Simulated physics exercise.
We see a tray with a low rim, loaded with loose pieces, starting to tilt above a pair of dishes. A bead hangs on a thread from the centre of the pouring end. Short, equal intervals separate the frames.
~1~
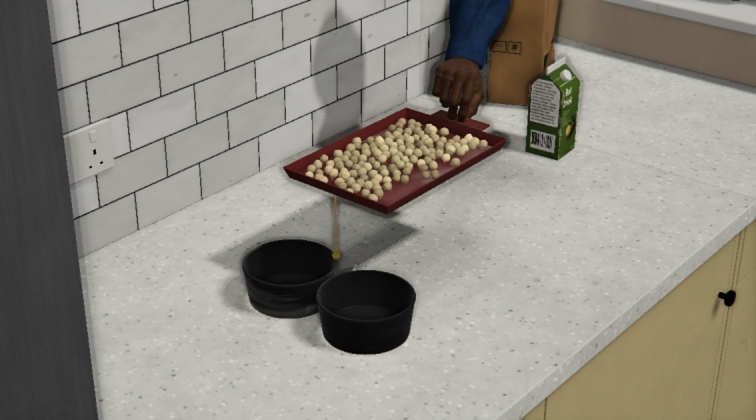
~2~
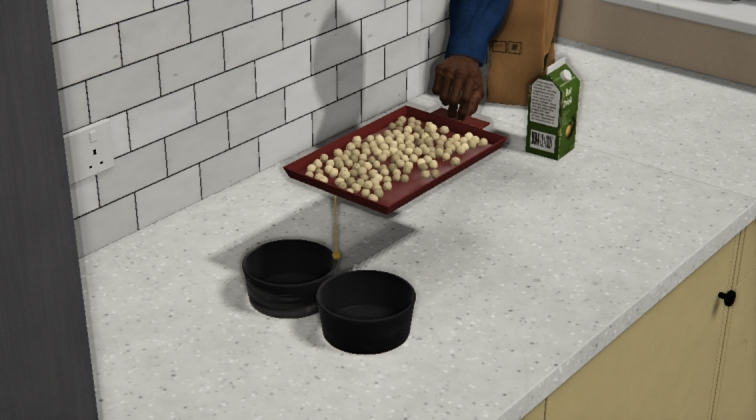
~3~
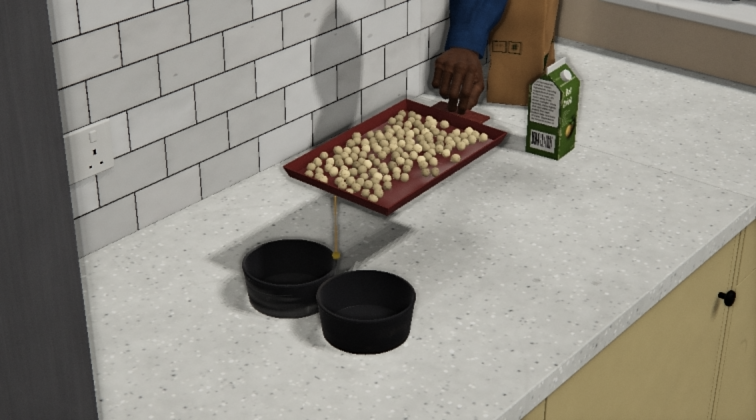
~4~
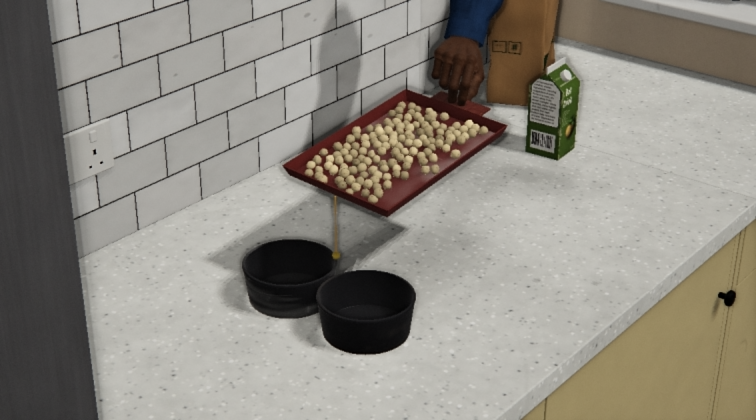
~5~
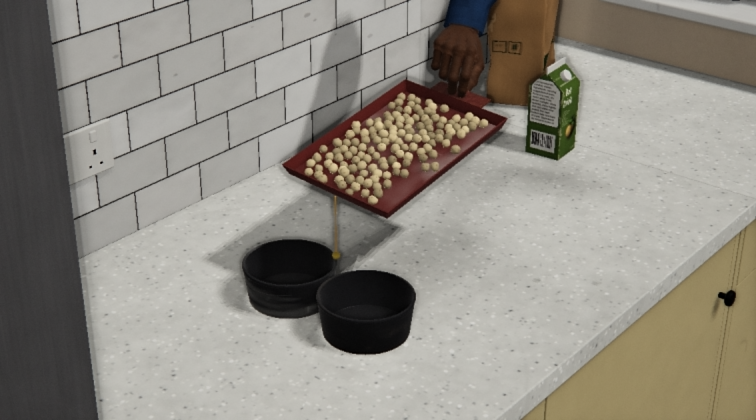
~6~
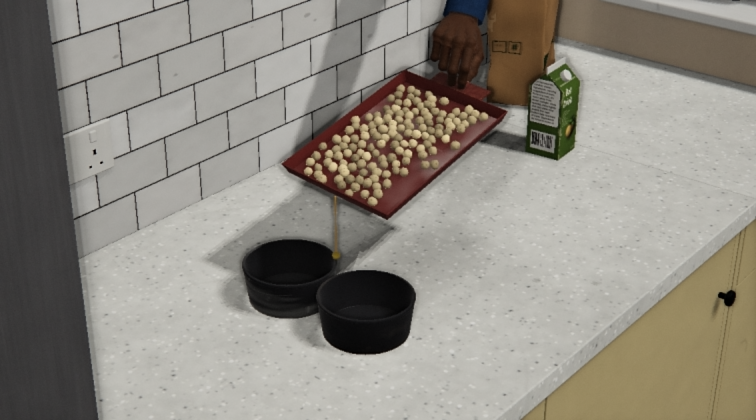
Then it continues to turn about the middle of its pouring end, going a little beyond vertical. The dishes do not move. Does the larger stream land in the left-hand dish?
No, it lands in the right-hand dish.
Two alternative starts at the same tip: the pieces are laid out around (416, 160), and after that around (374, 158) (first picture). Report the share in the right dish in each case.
Close to 90 and close to 80 per cent.
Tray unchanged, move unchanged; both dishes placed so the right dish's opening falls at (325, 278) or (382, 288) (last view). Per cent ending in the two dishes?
You'd get about 50 per cent first and about 80 per cent second.
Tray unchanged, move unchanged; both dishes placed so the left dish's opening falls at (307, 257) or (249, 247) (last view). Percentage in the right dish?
Trial 1 about 80 %, trial 2 about 40 %.
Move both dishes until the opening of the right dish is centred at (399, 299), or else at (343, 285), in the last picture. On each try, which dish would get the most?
At the first place the right-hand dish, at the second the dish on the right.
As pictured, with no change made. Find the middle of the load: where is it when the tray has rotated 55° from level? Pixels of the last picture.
Look close to (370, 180) in the last picture.
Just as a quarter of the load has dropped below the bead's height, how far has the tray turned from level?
I'd say close to 70 degrees.
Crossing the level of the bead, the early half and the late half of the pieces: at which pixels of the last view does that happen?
About (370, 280) to begin with, then about (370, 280).
Shortly afterwards, tray tipped steeply; the bulk on the tray; a little in the right dish; a little in the air.
Next, tray tipped right over; a little on the tray; the bulk in the right dish; a little in the left dish; a little outside both; a little in the air.
Some moments later, tray tipped past a quarter turn; the bulk in the right dish; a little in the left dish; a little outside both.
In the end, tray tipped past a quarter turn; the bulk in the right dish; a little in the left dish; a little outside both.
